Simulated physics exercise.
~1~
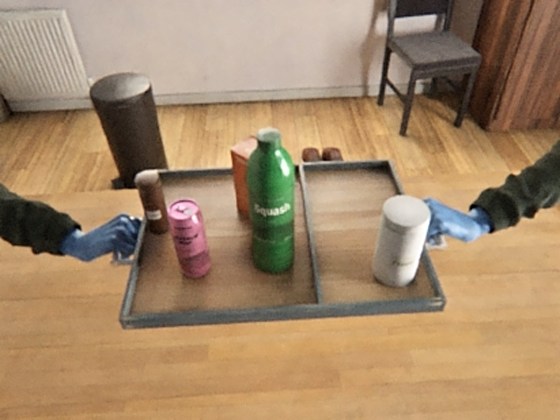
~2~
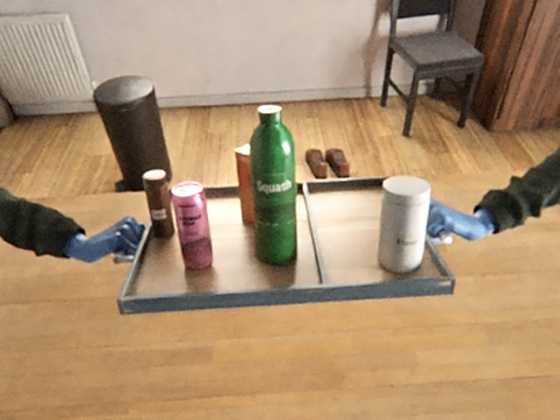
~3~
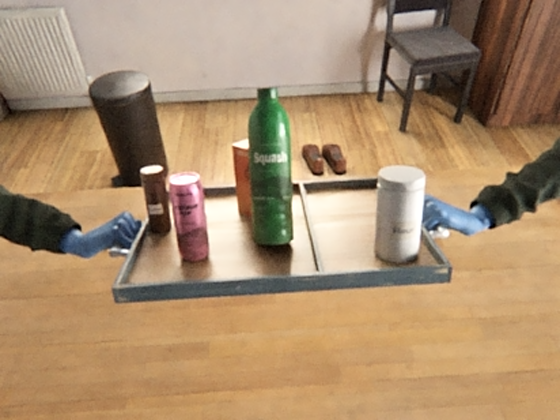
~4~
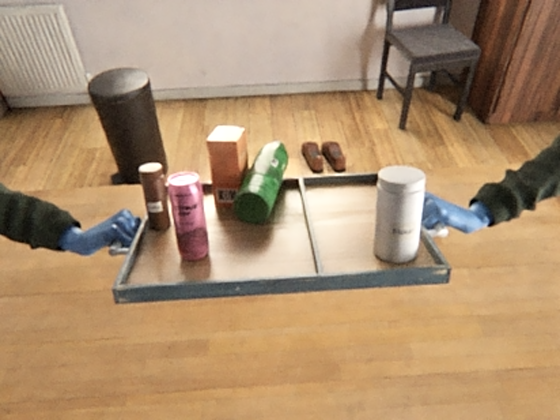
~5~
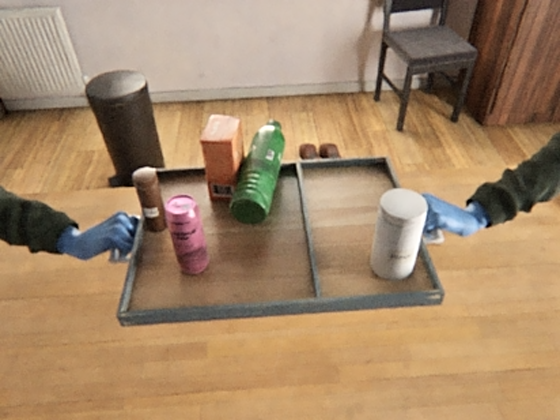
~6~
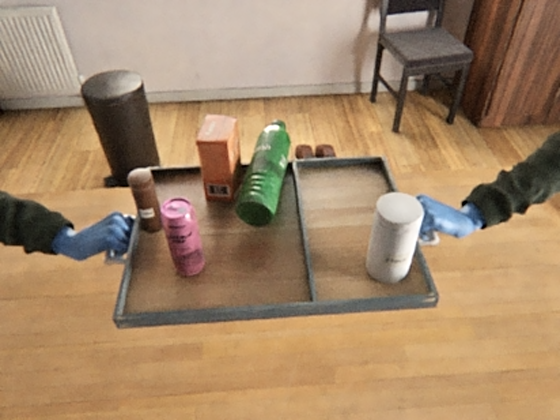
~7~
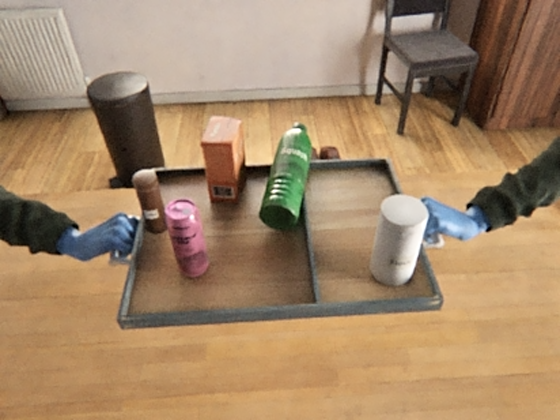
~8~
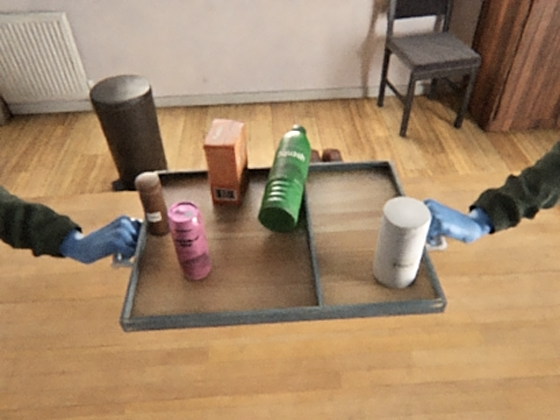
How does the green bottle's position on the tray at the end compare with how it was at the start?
At the start the green bottle stands upright on the tray, but by the end it is lying on its side near the cross bar.
